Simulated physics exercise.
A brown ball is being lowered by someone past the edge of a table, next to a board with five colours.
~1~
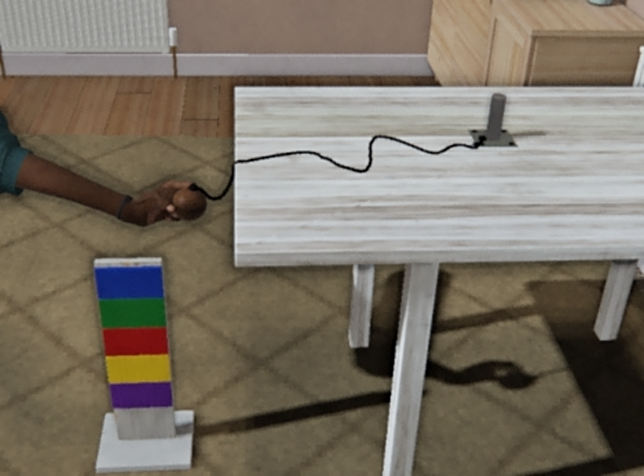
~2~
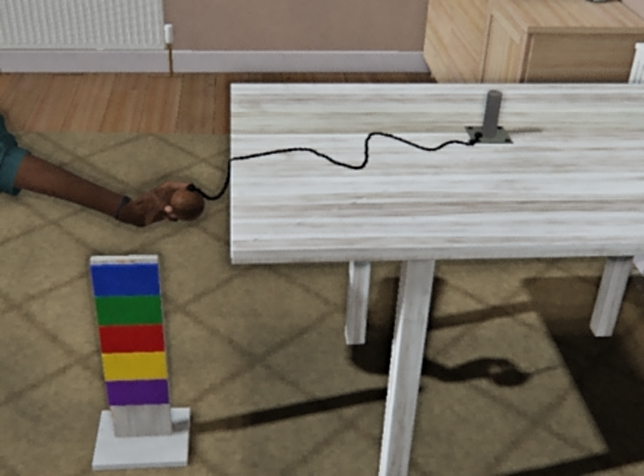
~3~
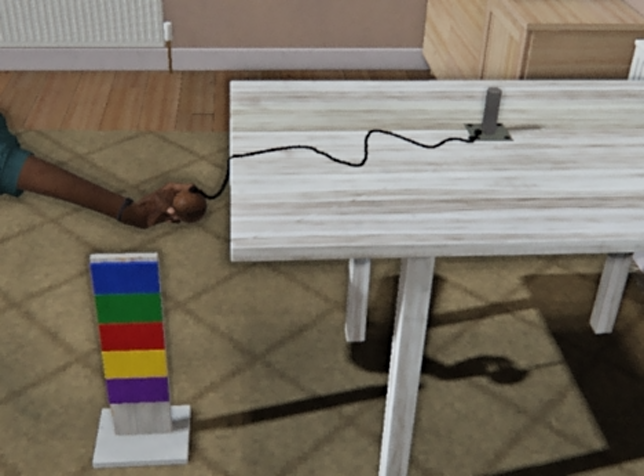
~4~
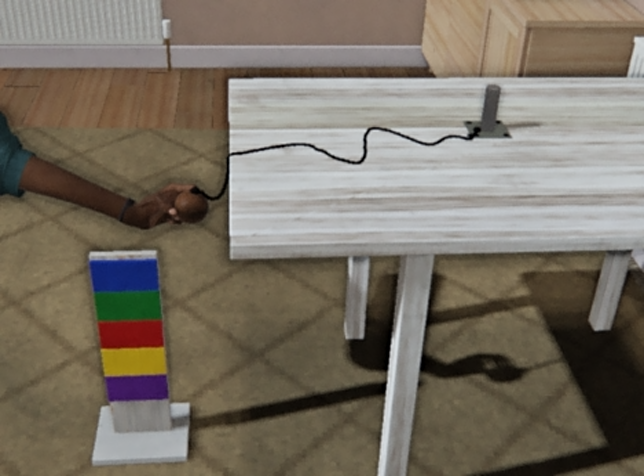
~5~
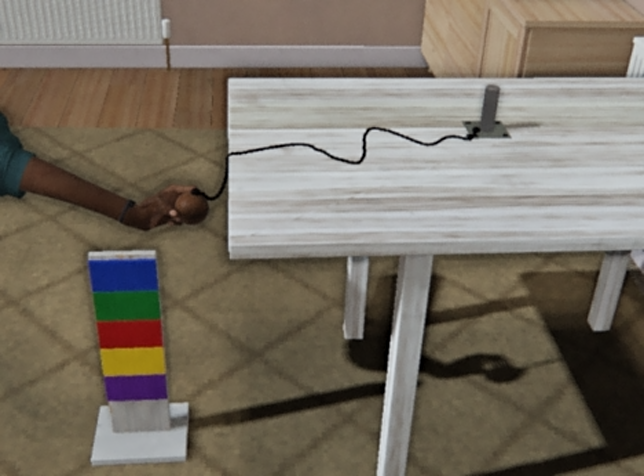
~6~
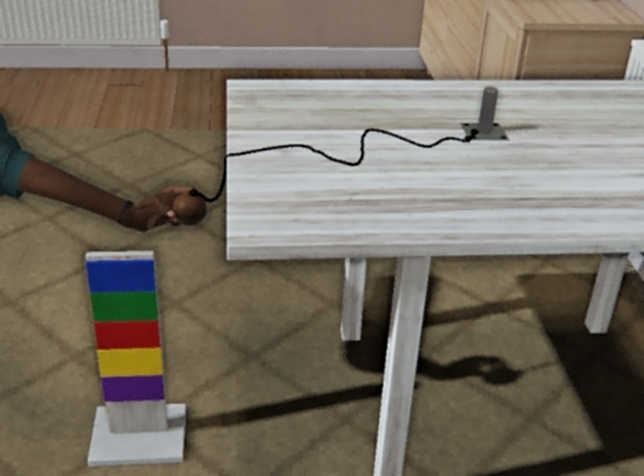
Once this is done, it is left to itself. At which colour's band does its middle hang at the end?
The red band.
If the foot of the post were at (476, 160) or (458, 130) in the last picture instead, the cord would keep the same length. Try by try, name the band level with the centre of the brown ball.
Yellow; yellow.
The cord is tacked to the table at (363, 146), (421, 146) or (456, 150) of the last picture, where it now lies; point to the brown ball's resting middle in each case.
Result per try (px, approx.): (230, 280); (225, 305); (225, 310).
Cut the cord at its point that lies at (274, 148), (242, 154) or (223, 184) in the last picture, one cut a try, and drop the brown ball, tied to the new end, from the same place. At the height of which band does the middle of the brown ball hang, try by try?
Per try - 1: No band; 2: Blue; 3: Green.
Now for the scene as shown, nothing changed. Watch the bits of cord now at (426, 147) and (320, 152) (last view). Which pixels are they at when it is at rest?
In that view they reach (395, 138) and (226, 173).
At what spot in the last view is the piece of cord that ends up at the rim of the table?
It's near (332, 159) in the last picture.
A little later, ball near (199, 337); level with red.
Next, ball near (256, 310); level with red.
Later still, ball near (217, 327); level with red.
When it is over, ball near (230, 326); level with red. Its centre hangs level with the red band.
